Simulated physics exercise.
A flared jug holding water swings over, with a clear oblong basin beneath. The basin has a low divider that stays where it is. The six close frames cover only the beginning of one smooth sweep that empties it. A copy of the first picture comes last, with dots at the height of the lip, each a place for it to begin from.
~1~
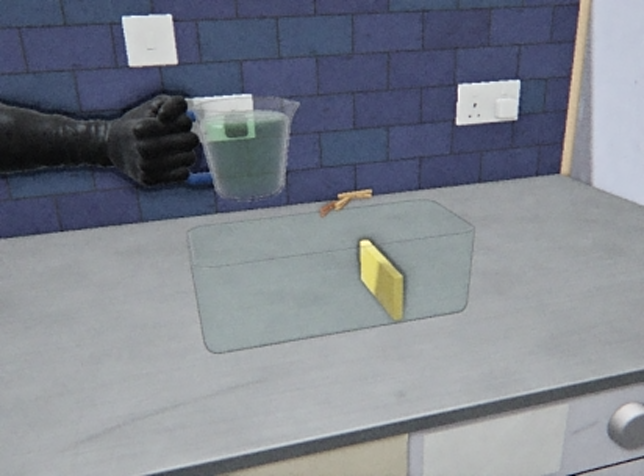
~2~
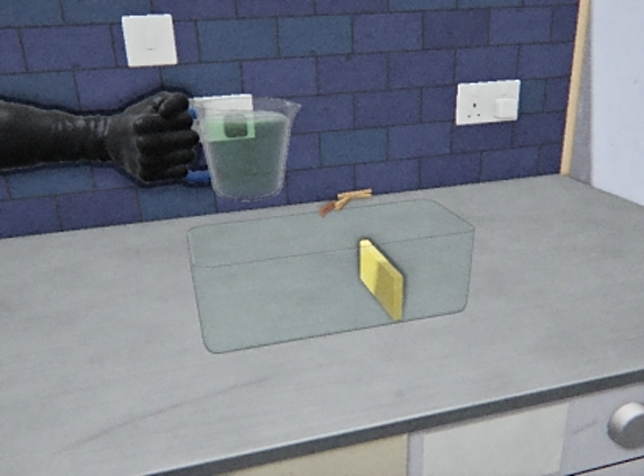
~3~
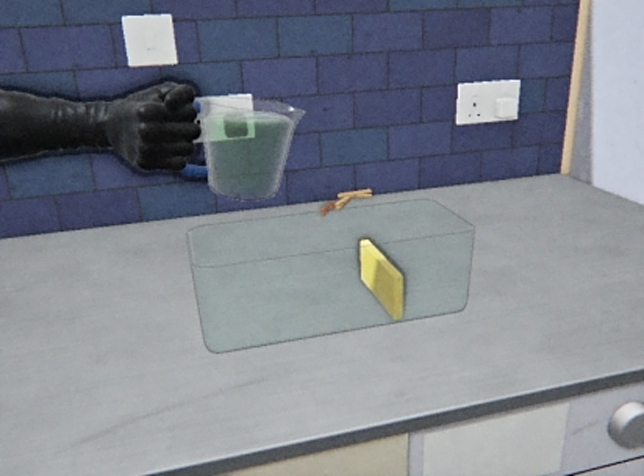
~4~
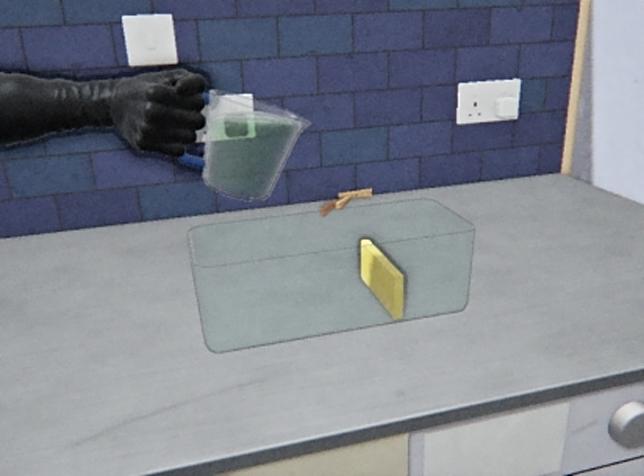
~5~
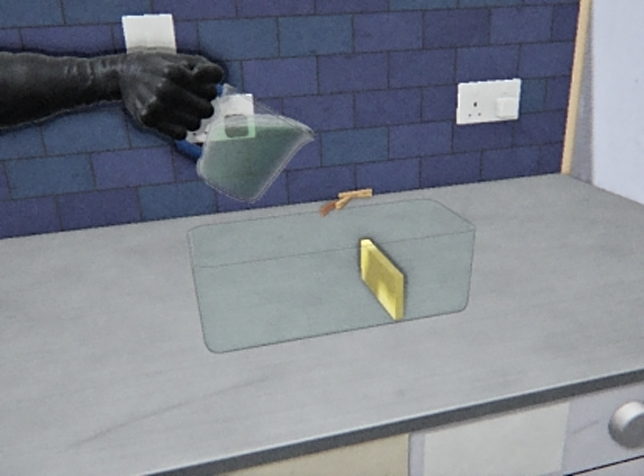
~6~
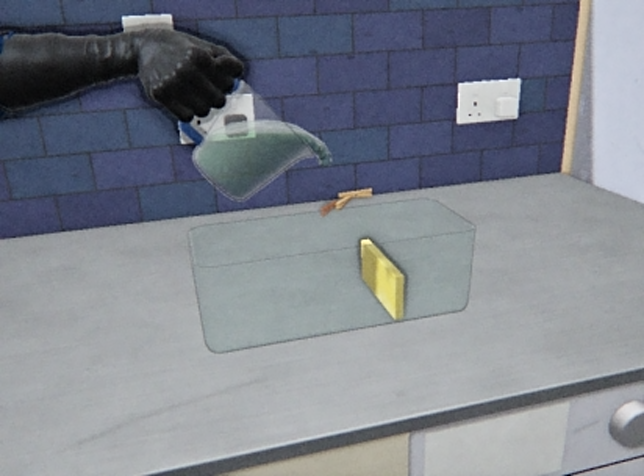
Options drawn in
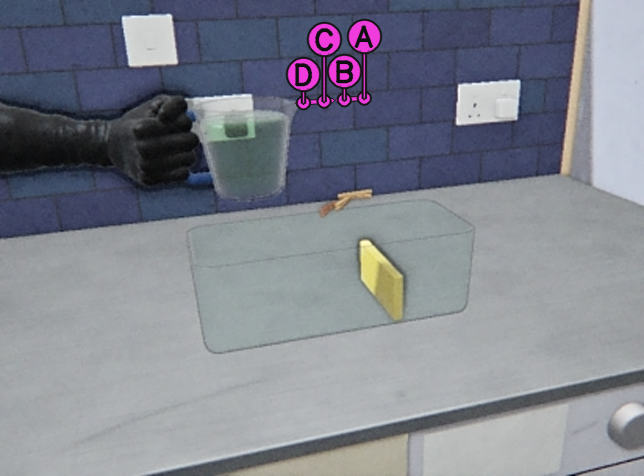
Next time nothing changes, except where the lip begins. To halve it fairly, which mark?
It is B.
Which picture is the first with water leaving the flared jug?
In picture 5.
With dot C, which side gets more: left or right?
More ends on the left.
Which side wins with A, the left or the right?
The right one.
On the marked copy, A at (364, 98); B at (344, 99); C at (324, 101); D at (303, 102).
For dot A, about 18 % ends left of the wall and 80 % right of it; 3 % is lost outside.
For dot B, about 53 % ends left of the wall and 45 % right of it.
For dot C, about 82 % ends left of the wall and 16 % right of it.
For dot D, about 92 % ends left of the wall and 3 % right of it; 5 % is lost outside.
